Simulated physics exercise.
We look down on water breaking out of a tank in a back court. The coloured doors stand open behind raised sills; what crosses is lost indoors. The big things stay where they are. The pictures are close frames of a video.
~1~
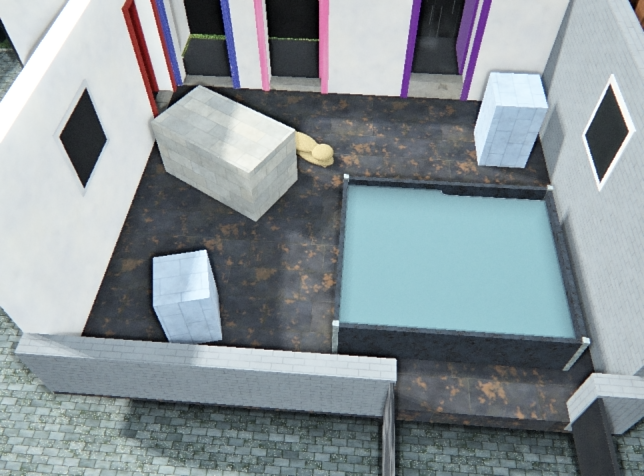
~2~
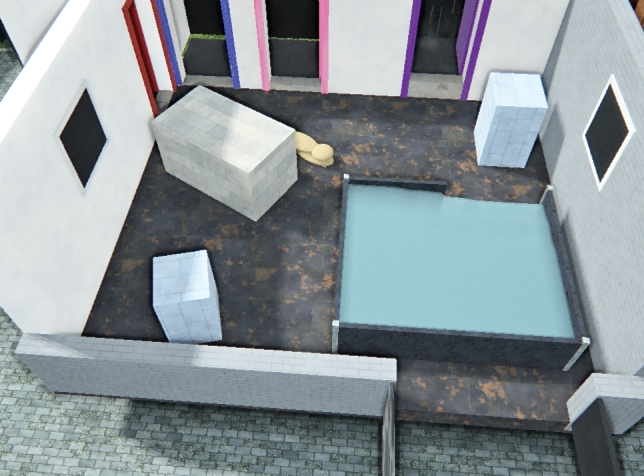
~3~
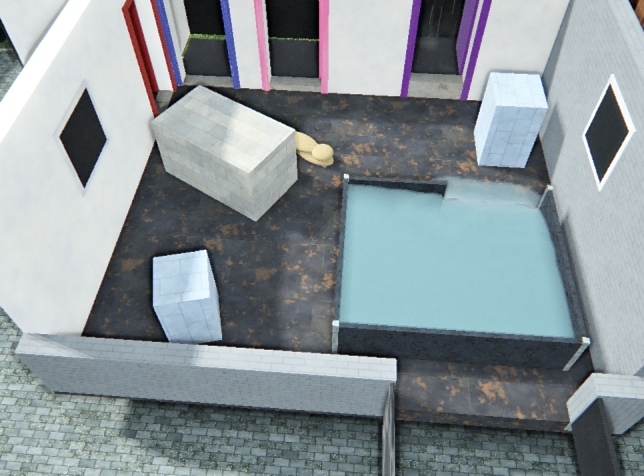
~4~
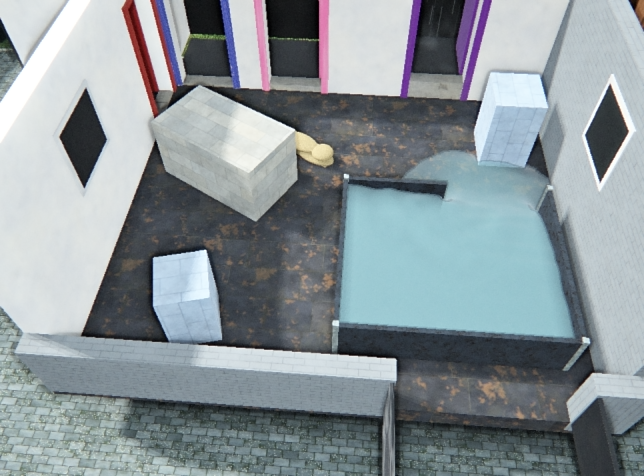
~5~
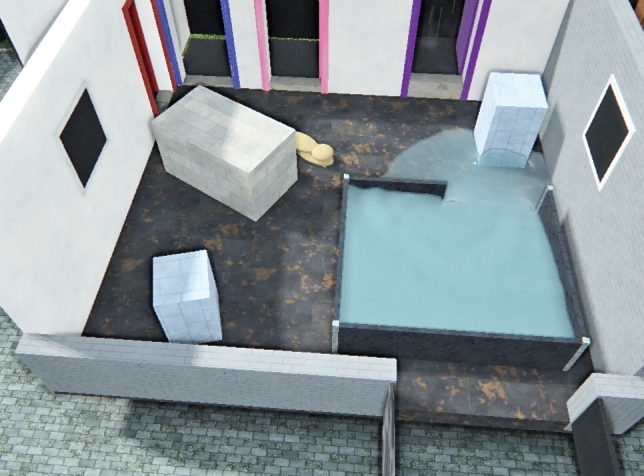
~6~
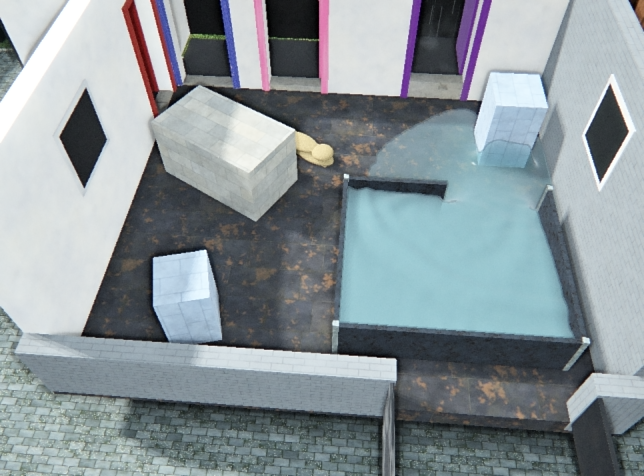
Water pouring through a gap in the far side of an open tank, spreading across a dark courtyard floor around a pale block.
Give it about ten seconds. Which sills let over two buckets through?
In the end: The pink door takes more than that; the blue door takes more than that; the red door takes more than that; the purple door stays under that.
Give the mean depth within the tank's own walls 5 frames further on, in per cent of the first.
I make it 76 per cent.
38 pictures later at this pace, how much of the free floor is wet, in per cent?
Near 80 in a hundred.
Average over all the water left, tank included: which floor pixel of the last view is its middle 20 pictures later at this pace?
Close to (433, 208).
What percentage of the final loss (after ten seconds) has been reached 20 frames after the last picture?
Near 5 in a hundred.
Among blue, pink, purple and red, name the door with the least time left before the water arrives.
It is the one in purple.
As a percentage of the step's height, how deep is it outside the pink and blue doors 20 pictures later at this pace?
Near 120 and 130 in a hundred.
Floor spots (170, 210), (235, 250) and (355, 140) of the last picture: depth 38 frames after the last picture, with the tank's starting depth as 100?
Roughly 4, 2 and 25 per cent, in turn.
A moment on, water covers 25 % of the floor; the pink door not reached, the blue door not reached, the red door not reached, the purple door wet at the sill, nothing in.
Next, water covers 35 % of the floor; the pink door wet at the sill, nothing in, the blue door not reached, the red door not reached, the purple door wet at the sill, nothing in.
Then, water covers 55 % of the floor; the pink door wet at the sill, nothing in, the blue door wet at the sill, nothing in, the red door under two buckets in, the purple door wet at the sill, nothing in.
Later, water covers 80 % of the floor; the pink door over two buckets in, the blue door over two buckets in, the red door far over two buckets in, the purple door wet at the sill, nothing in.
In the end, water covers 95 % of the floor; the pink door over two buckets in, the blue door far over two buckets in, the red door far over two buckets in, the purple door wet at the sill, nothing in.
